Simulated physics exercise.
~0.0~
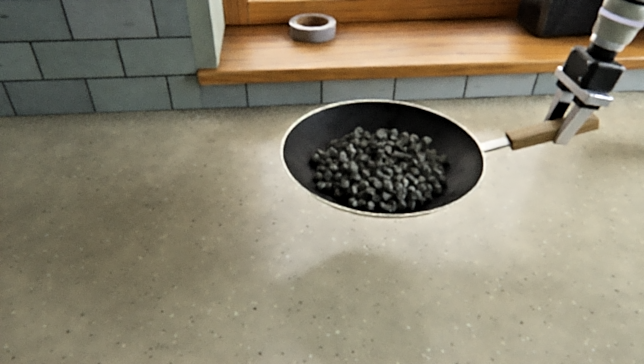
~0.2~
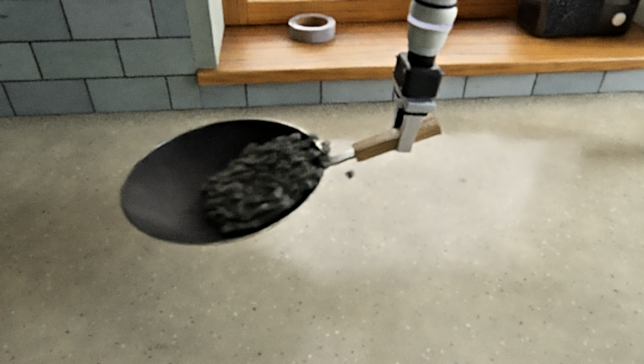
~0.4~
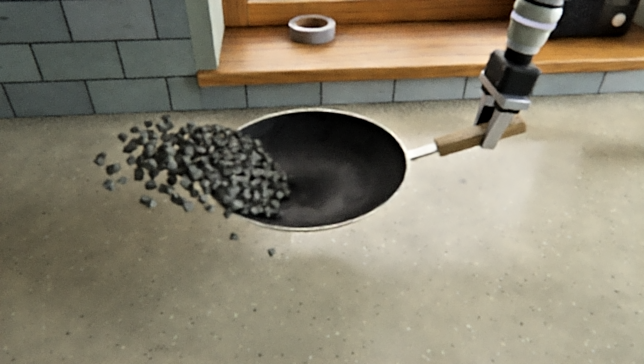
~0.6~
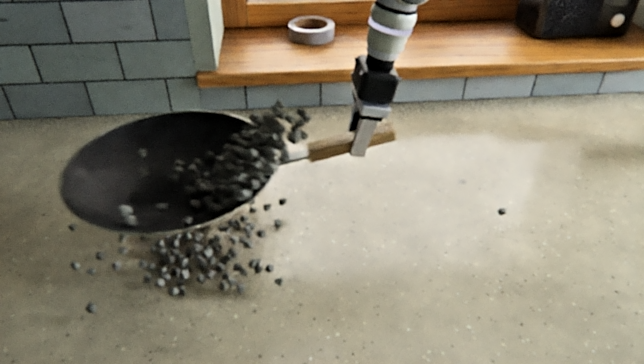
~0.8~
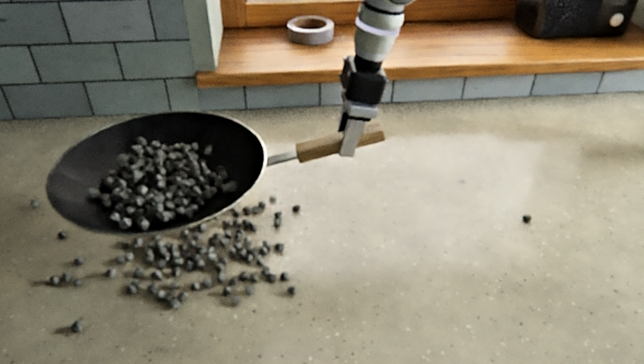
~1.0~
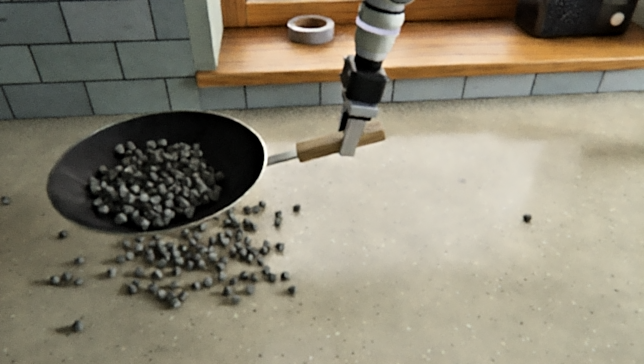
In this clip, a robotic arm holding a dark wok of small dark pebbles by its wooden handle jerks it left, right and left again above a speckled countertop, spilling some over the edge; the wok stops with most still inside, the rest scattered below.
